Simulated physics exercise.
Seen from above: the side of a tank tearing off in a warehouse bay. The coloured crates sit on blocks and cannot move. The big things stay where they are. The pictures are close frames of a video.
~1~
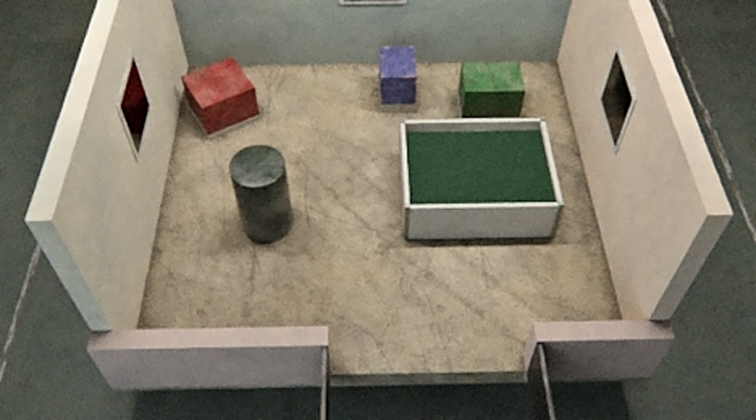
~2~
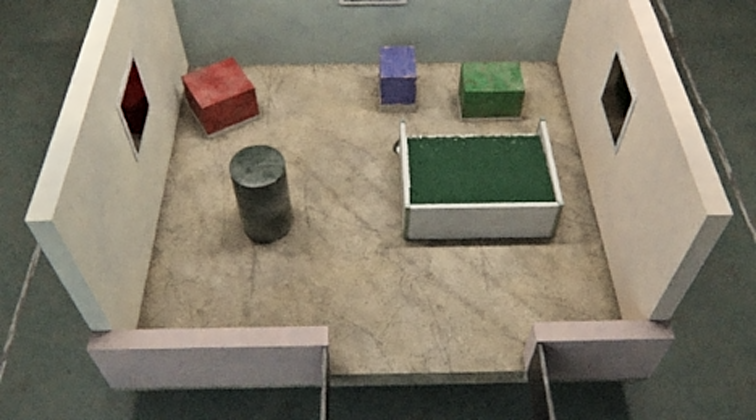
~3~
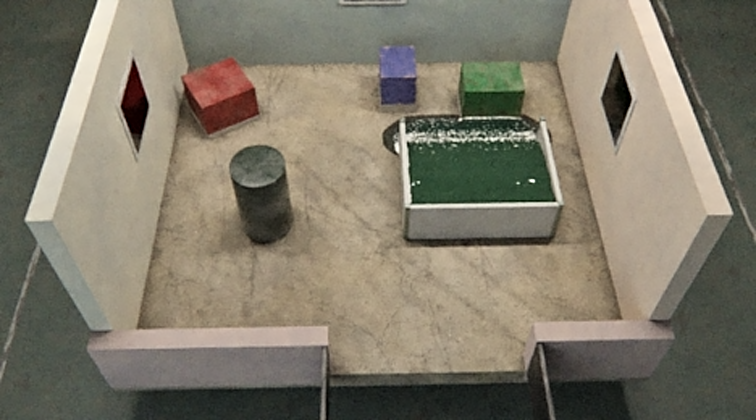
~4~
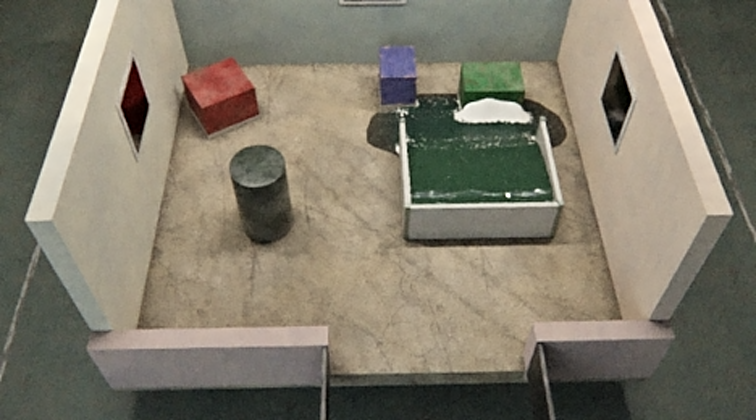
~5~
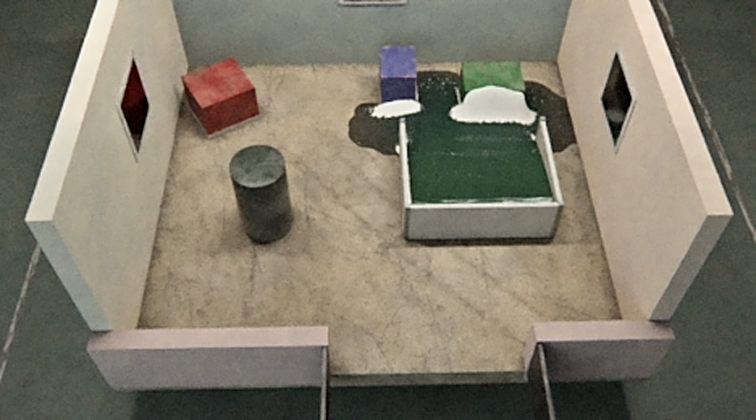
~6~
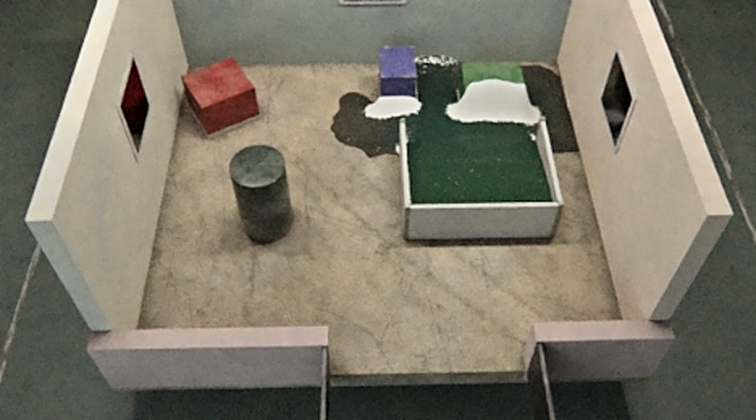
A white-walled tank of dark green water sits right of centre in a warehouse bay with pale walls, seen from above. A dark grey cylinder stands to its left, with red, blue and green blocks along the back. The tank's far side opens, and water pours out, spreading dark across the floor and foaming white around the blue and green blocks, while the camera stays still.
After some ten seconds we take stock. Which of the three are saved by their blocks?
In the end: The green crate is wetted; the red crate is wetted; the blue crate is wetted.
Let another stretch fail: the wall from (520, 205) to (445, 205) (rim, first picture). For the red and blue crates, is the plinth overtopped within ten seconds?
In short: Red crate is spared; blue crate stays dry.
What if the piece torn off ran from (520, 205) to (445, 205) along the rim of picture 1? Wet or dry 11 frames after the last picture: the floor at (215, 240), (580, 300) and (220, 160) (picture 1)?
In that order: Not flooded, flooded, clear.
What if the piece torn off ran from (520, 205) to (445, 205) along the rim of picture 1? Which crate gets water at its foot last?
I say the red crate.
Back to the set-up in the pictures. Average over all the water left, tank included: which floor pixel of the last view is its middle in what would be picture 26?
Roughly at (423, 141).
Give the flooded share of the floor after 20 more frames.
I make it 55 per cent.
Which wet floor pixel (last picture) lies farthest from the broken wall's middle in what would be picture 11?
I would point to (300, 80).
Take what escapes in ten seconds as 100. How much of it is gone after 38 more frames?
Close to 15 %.
A moment on, water covers 25 % of the floor; the green crate water round its plinth, the red crate not reached, the blue crate water round its plinth.
Next, water covers 45 % of the floor; the green crate water round its plinth, the red crate water round its plinth, the blue crate water round its plinth.
Then, water covers 55 % of the floor; the green crate water round its plinth, the red crate water round its plinth, the blue crate water round its plinth.
Later, water covers 85 % of the floor; the green crate water round its plinth, the red crate water round its plinth, the blue crate water round its plinth.
In the end, water covers 100 % of the floor; the green crate was topped, the red crate was topped, the blue crate was topped.
